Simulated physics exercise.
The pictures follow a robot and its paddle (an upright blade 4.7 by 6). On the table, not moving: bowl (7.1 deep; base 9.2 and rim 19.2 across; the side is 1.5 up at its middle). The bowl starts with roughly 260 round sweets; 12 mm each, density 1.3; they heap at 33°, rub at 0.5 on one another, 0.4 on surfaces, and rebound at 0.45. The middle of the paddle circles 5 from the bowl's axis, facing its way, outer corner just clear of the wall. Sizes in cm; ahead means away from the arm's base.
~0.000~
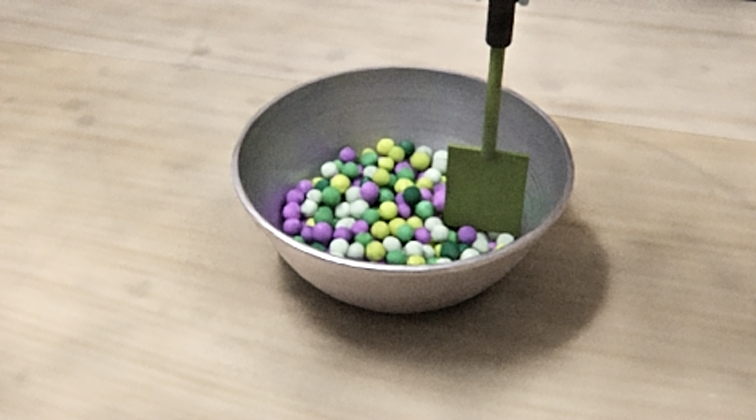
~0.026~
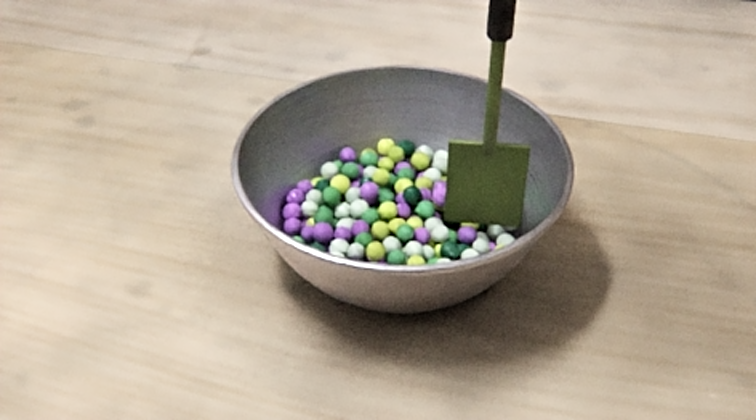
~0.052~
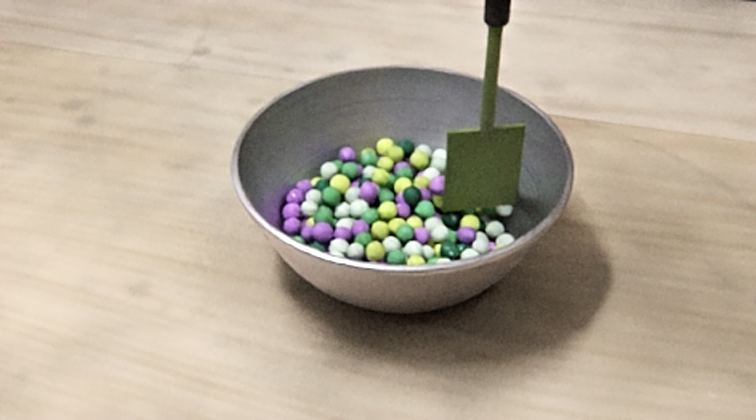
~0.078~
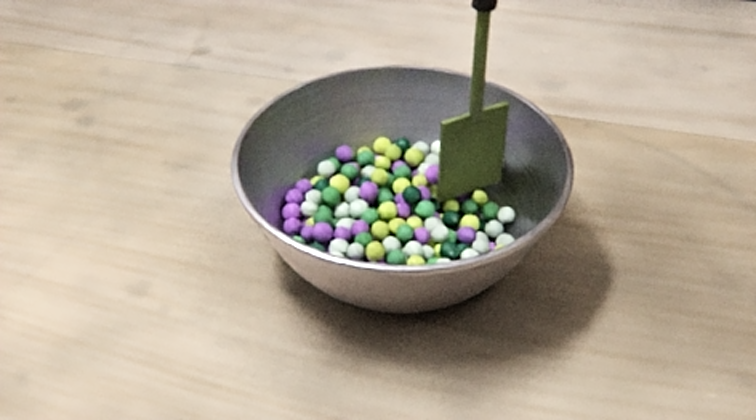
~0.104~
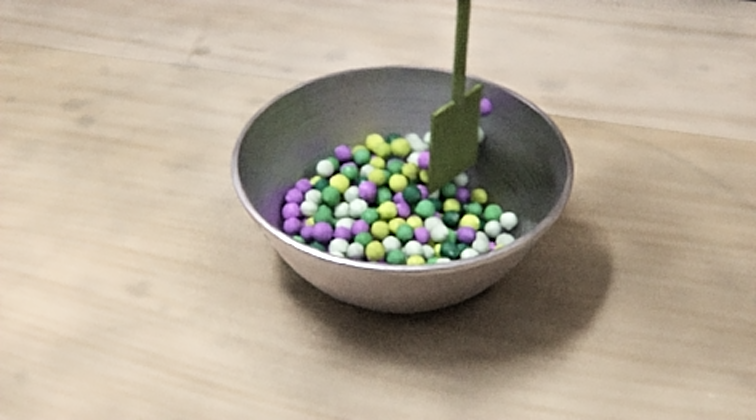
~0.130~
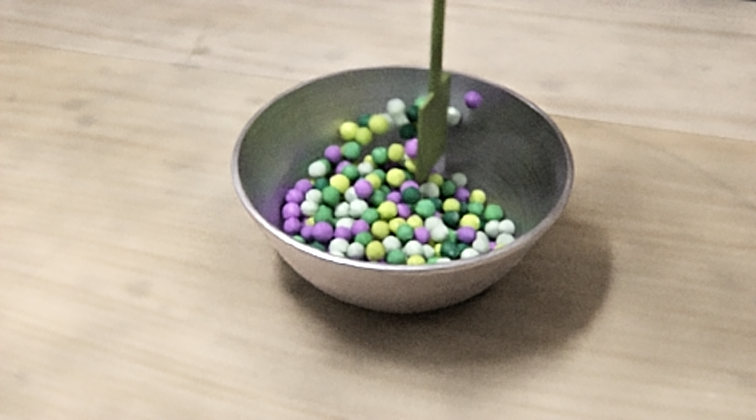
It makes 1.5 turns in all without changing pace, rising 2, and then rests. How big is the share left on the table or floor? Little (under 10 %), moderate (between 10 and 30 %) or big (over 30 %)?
Answer: Little; under 10 % of the round sweets finish on the table or floor.
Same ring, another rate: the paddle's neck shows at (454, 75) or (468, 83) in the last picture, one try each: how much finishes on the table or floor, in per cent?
About 0 and 0 per cent.
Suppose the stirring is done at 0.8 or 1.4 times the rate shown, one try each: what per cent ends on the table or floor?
Some 0 and 15 per cent.
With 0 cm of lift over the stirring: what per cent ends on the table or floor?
About 15 per cent.
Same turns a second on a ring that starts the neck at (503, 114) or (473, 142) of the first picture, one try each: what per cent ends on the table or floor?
About 0 and 5 per cent.
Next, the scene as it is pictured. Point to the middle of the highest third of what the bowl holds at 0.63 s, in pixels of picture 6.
Near (441, 202).
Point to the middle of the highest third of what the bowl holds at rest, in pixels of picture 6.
Near (418, 204).
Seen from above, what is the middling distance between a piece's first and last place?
Roughly 2 cm.
After 0.38 s, 258° round, highest piece 8 above the table; 253 in the bowl, 1 on the table or floor, 6 in flight or on the tool.
After 0.63 s, 76° round, highest piece 8 above the table; 246 in the bowl, 11 on the table or floor, 3 in flight or on the tool.
After 0.95 s, 180° round, highest piece 4 above the table; 244 in the bowl, 16 on the table or floor.
After 1.65 s, 180° round, highest piece 4 above the table; 244 in the bowl, 16 on the table or floor.
In the end, 244 in the bowl, 16 on the table or floor. That is 6 % on the table or floor.
